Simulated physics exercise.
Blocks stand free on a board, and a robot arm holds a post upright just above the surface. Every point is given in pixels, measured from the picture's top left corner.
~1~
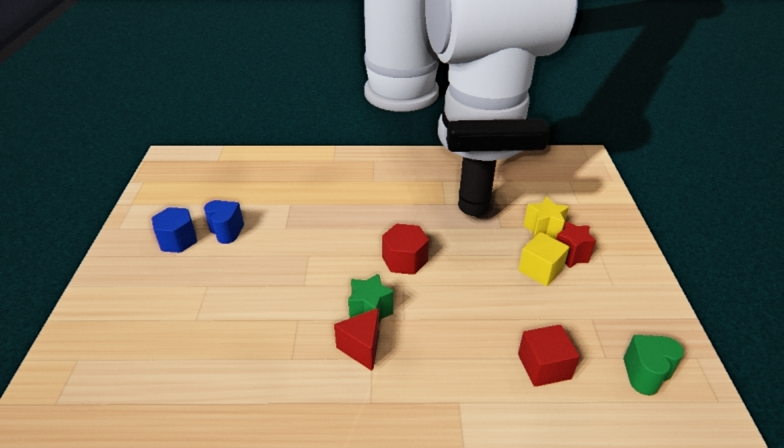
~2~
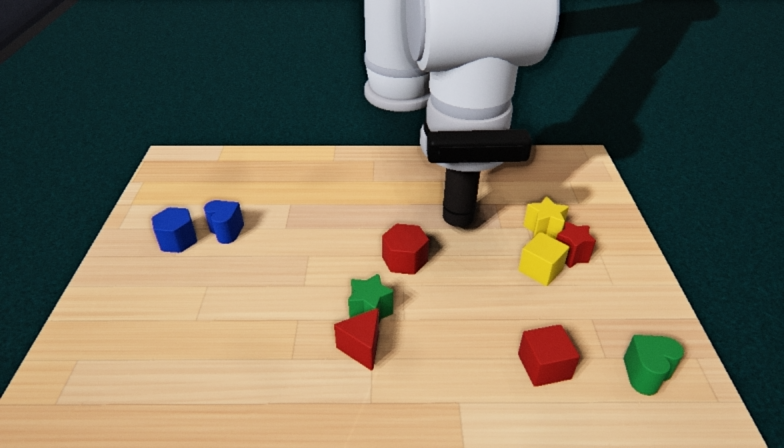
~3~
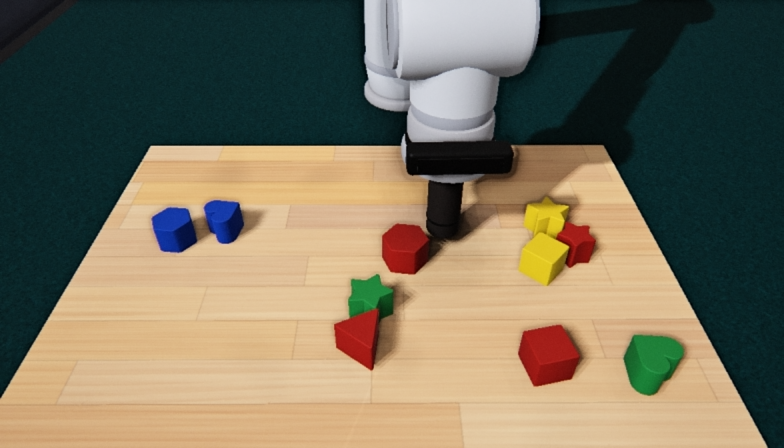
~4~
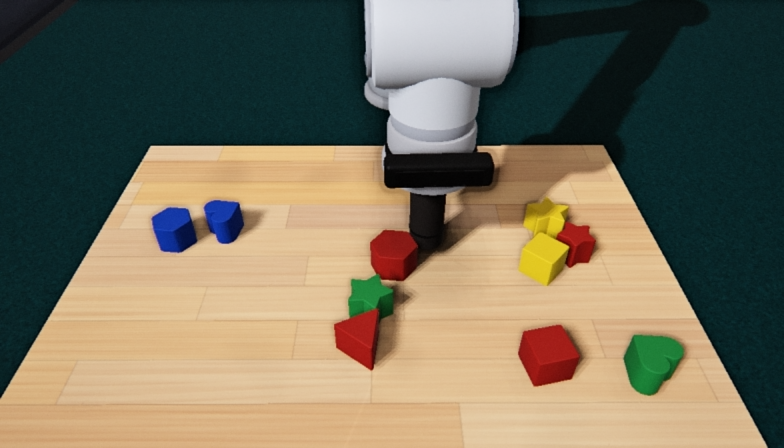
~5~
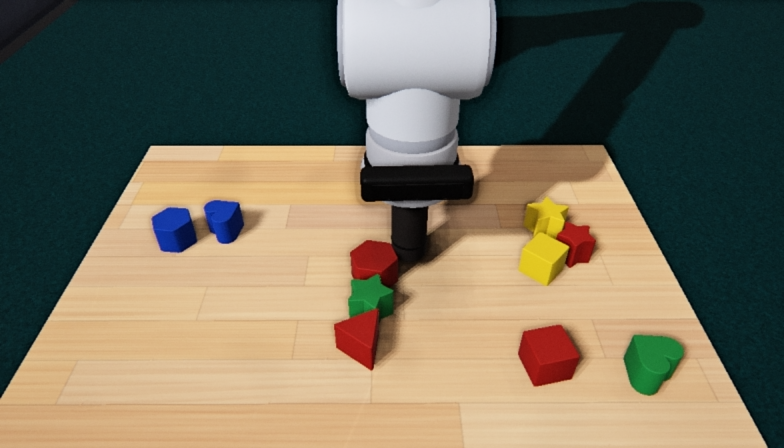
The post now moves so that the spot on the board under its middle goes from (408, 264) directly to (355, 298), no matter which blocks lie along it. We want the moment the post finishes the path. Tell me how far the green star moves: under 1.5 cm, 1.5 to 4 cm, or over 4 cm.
The answer here is from 1.5 to 4 cm.
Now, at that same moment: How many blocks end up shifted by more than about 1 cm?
I expect two blocks to be moved by more than 1 cm.
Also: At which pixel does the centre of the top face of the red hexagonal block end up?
The middle of its upper face should be somewhere near (312, 276).
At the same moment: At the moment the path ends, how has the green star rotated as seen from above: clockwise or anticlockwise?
It spins against the clock.
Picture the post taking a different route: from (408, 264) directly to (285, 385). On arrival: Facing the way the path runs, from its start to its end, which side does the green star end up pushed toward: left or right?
The answer is left.
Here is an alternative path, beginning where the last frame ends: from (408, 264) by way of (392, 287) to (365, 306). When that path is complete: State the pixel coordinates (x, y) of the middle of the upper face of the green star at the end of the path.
Located at (345, 307).
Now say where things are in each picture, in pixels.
The first frame shows lower end of the post at (474, 207), tops of blocks, red triangular block at (361, 326), green star at (369, 290), red hexagonal block at (405, 237).
The second frame shows post at (458, 218), blocks as before.
The third frame shows post at (442, 229), blocks as before.
The fourth frame shows post at (426, 240), red hexagonal block at (394, 243).
The fifth frame shows post at (409, 251), red triangular block at (361, 326), green star at (369, 290), red hexagonal block at (374, 255).
What follows on the original path. Halfway along, post at (381, 269); green star at (366, 292), turned 15° anticlockwise; red hexagonal block at (342, 267).
At the end, post at (354, 285); red triangular block at (363, 331); green star at (354, 301), turned 60° anticlockwise; red hexagonal block at (312, 276), turned 25° clockwise.
